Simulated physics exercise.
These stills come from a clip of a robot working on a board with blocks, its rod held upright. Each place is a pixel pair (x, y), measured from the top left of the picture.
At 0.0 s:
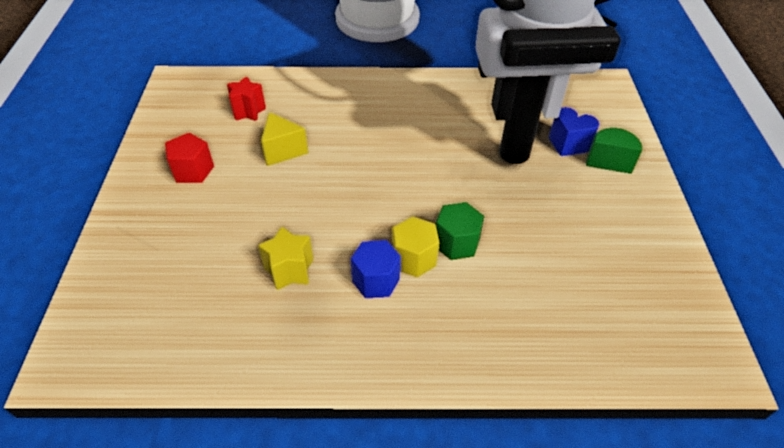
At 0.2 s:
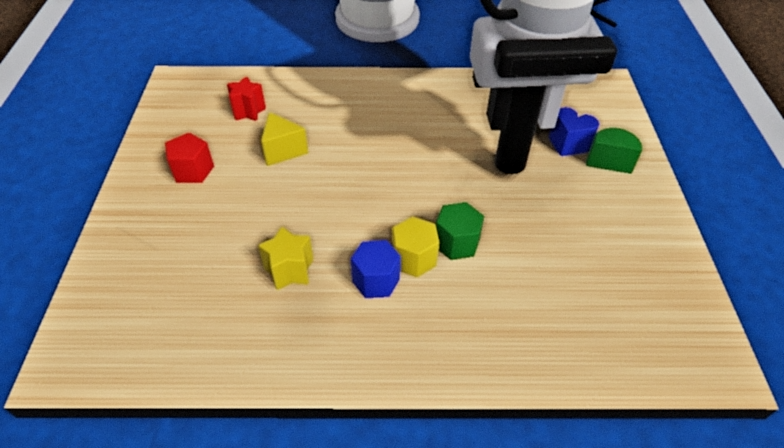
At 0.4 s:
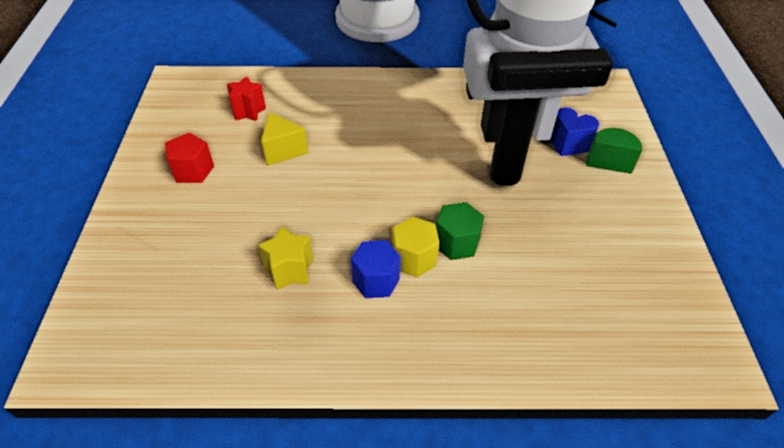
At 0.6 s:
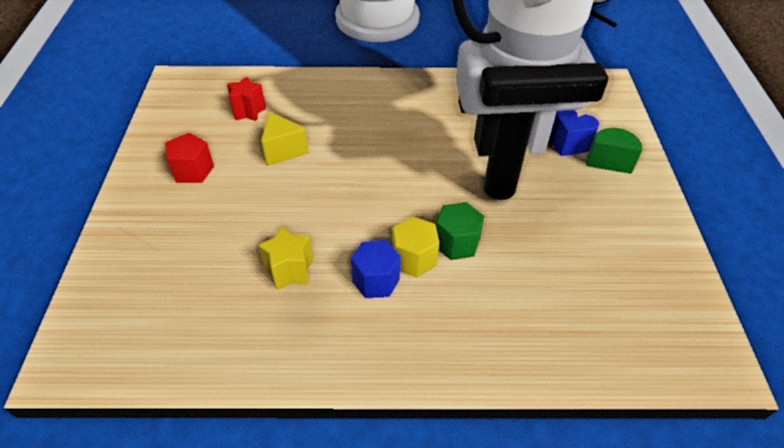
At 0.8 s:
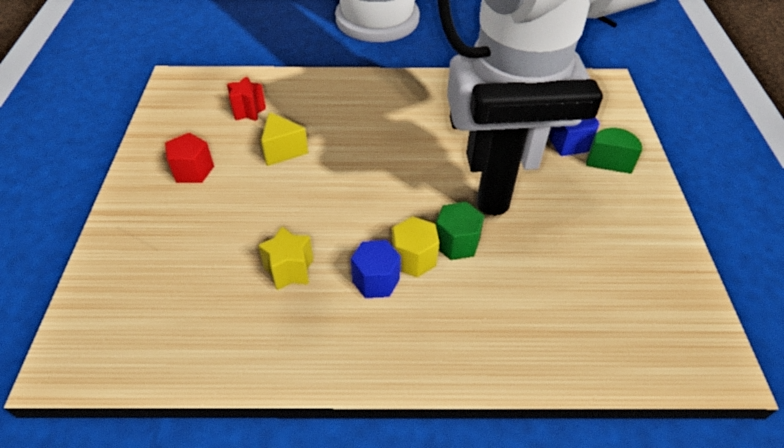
A robot arm moves its black rod a short way down the board among still blocks.
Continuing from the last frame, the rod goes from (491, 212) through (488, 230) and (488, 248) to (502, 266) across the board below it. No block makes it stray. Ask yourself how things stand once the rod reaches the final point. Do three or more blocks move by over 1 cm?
Final answer: No.
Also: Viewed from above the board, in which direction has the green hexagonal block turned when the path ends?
Answer: With the clock.
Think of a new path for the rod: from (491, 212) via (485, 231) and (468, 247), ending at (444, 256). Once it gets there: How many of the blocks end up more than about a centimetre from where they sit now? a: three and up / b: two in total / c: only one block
My pick is a.
The first path, step by step. Halfway along, rod (488, 230); yellow hexagonal block (412, 234); green hexagonal block (453, 223), turned 25° clockwise.
At the end, rod (504, 257); blue hexagonal block (371, 258); yellow hexagonal block (409, 235); green hexagonal block (453, 230), turned 35° clockwise.
